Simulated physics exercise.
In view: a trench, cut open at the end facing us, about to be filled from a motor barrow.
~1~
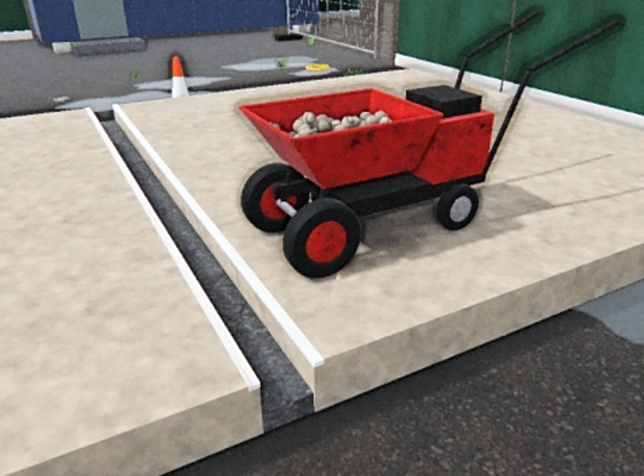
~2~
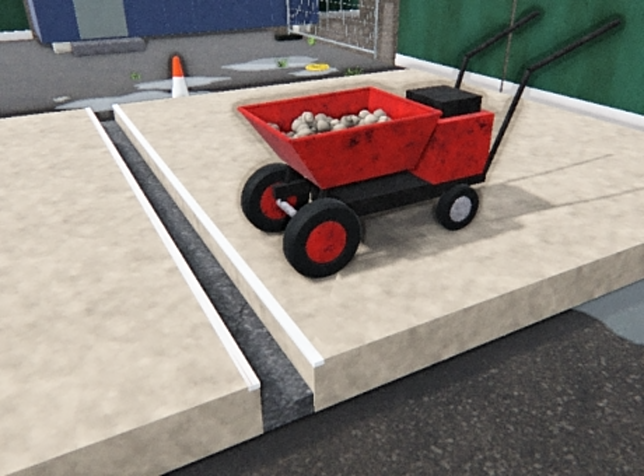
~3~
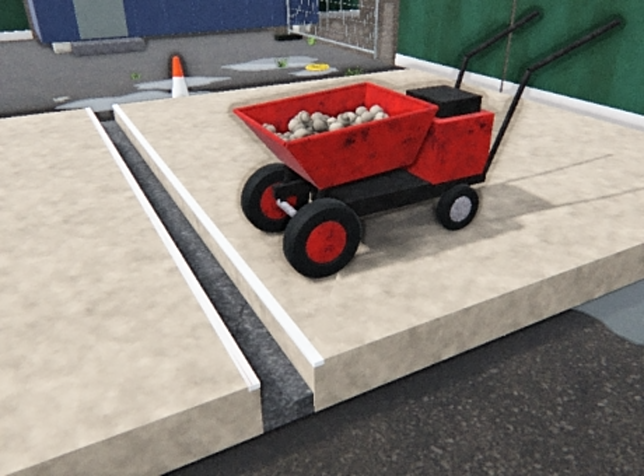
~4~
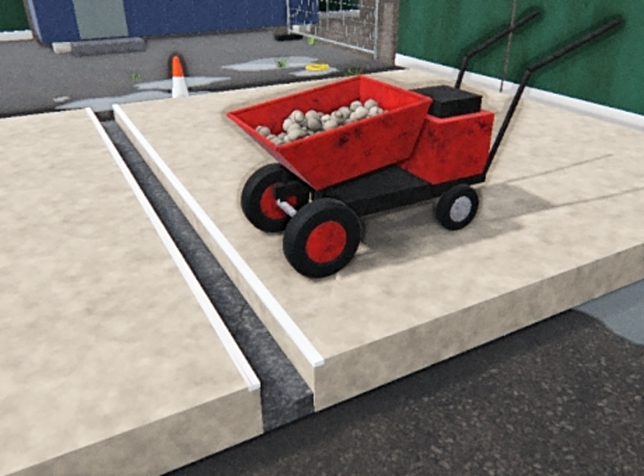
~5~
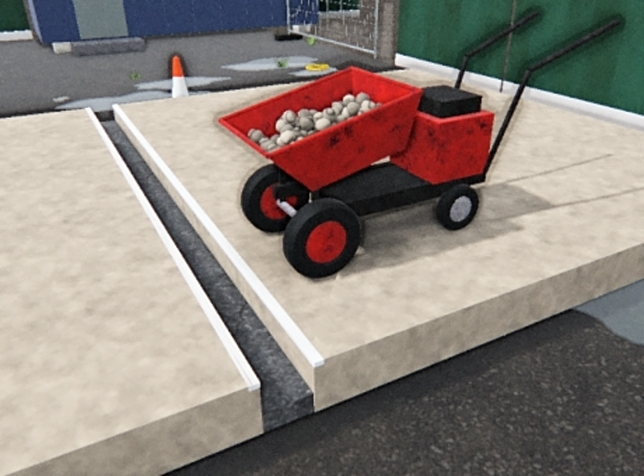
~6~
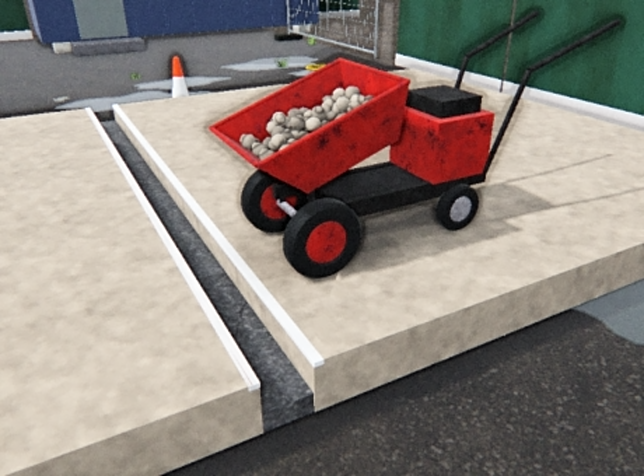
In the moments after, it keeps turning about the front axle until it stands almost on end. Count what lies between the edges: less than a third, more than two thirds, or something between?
In the trench: Under a third.
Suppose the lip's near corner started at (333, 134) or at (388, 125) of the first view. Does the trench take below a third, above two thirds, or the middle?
One: Beyond two thirds. Two: Between a third and two thirds.
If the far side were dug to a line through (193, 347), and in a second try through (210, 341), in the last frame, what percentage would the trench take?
Near 60 % and 40 %.
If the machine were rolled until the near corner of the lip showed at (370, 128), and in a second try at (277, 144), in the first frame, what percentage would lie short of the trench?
Roughly 20 per cent, and 0 per cent.
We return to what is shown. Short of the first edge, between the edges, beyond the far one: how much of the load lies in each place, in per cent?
Short near 0; between near 5; beyond near 90.
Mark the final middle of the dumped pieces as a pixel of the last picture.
Around (141, 284).
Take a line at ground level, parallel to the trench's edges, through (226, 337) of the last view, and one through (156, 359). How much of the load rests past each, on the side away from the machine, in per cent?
In turn 90 and 40 in a hundred.
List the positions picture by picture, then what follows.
The first picture shows lip of the skip (293, 141), level; top of the load (341, 131), river pebbles; first edge of the trench (284, 318); far edge (225, 336), the trench under half as wide as the skip, and about half as deep as wide.
The second picture shows lip of the skip (291, 142), level; top of the load (339, 131).
The third picture shows lip of the skip (286, 145), tipped barely; top of the load (344, 121).
The fourth picture shows lip of the skip (278, 149), tipped a little; top of the load (355, 120).
The fifth picture shows lip of the skip (268, 156), tipped a little; top of the load (348, 115).
The sixth picture shows lip of the skip (258, 166), tipped clearly; top of the load (359, 106); first edge of the trench (284, 318); far edge (225, 336).
Just after the last frame, skip tipped steeply; every one in the skip.
A moment on, skip tipped right over; the larger part in the skip; just a few in or heaped over the trench; roughly a quarter beyond it.
Further on, skip tipped right over; about a tenth in the skip; just a few in or heaped over the trench; the larger part beyond it.
When it is over, skip tipped right over; about a tenth in the skip; about a tenth in or heaped over the trench; the larger part beyond it.
